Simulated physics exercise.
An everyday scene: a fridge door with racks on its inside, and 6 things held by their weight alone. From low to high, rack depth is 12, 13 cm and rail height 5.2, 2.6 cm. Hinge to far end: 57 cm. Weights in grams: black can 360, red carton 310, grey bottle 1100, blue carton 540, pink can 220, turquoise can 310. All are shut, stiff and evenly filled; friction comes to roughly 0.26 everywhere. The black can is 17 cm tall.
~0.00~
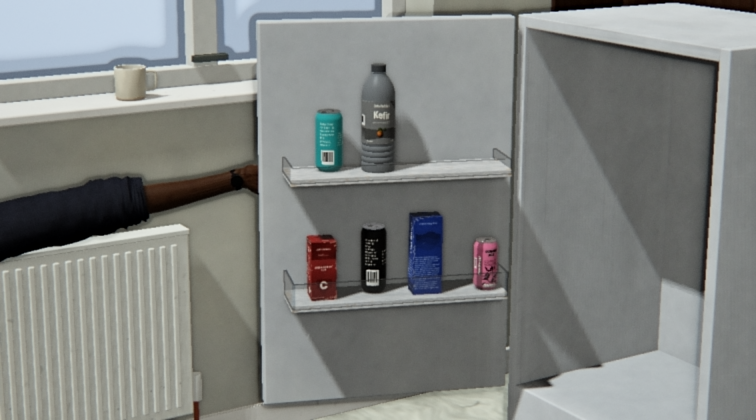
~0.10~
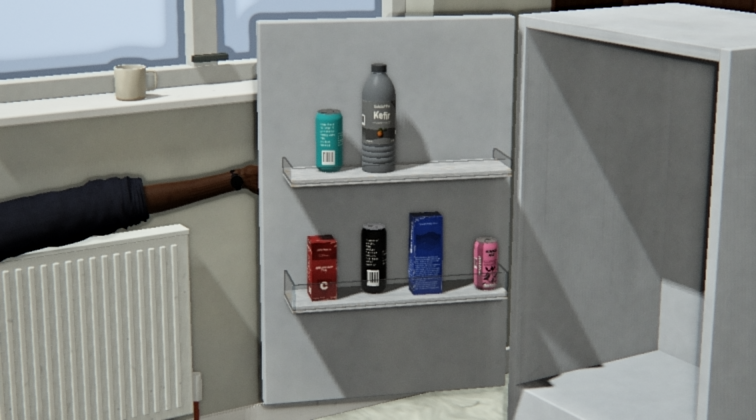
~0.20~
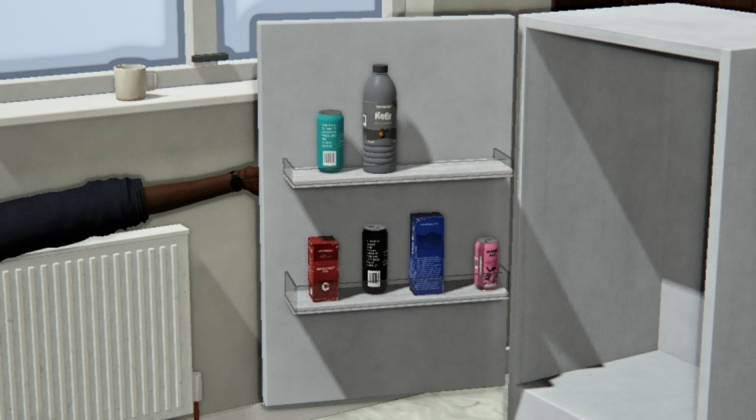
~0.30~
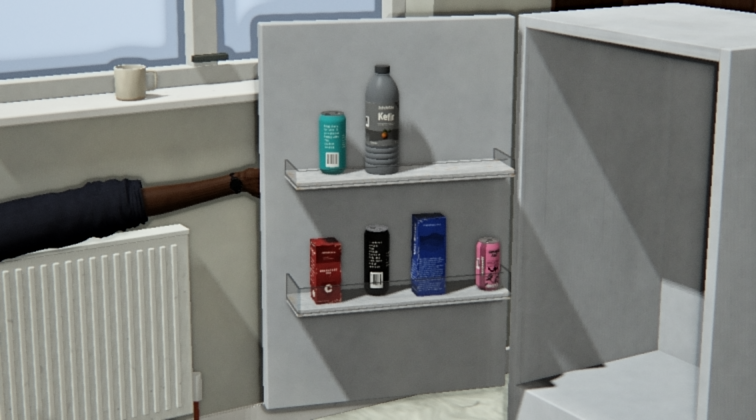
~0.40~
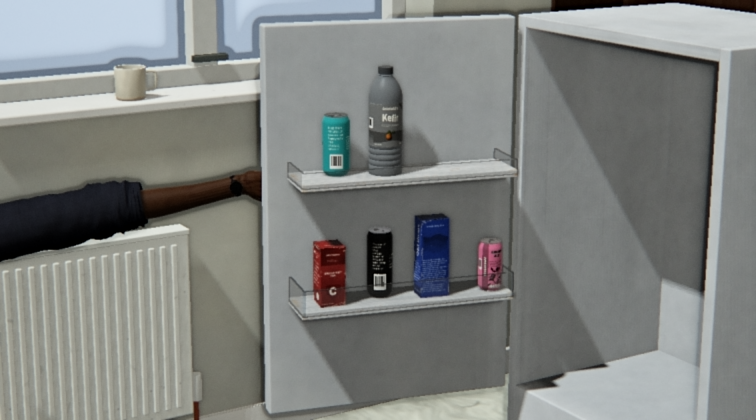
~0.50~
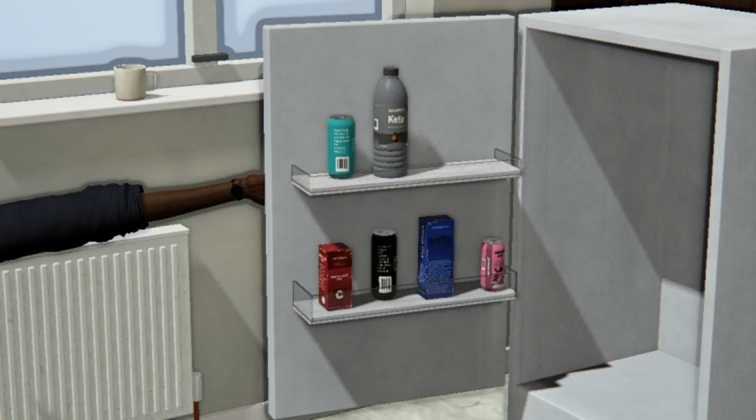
An arm reaching in from the left held the edge of an open fridge door lined with cans, cartons and a grey bottle, then slowly swung it slightly, the racked items moving along with it.
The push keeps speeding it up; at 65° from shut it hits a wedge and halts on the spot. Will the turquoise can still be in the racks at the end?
The turquoise can remains in the rack.
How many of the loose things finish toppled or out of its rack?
That comes to 0.
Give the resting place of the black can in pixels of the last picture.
At about (471, 287).
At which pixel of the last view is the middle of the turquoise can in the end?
Around (447, 168).
Around 1.00 s, door at 71°.
Around 1.20 s, door at 65°; turquoise can at 8° to upright near (453, 167); grey bottle at 6° to upright; black can shifted 4 cm.
Finally (2.2 s), all 6 still in place (within 5 cm). In the last view, turquoise can near (447, 168).
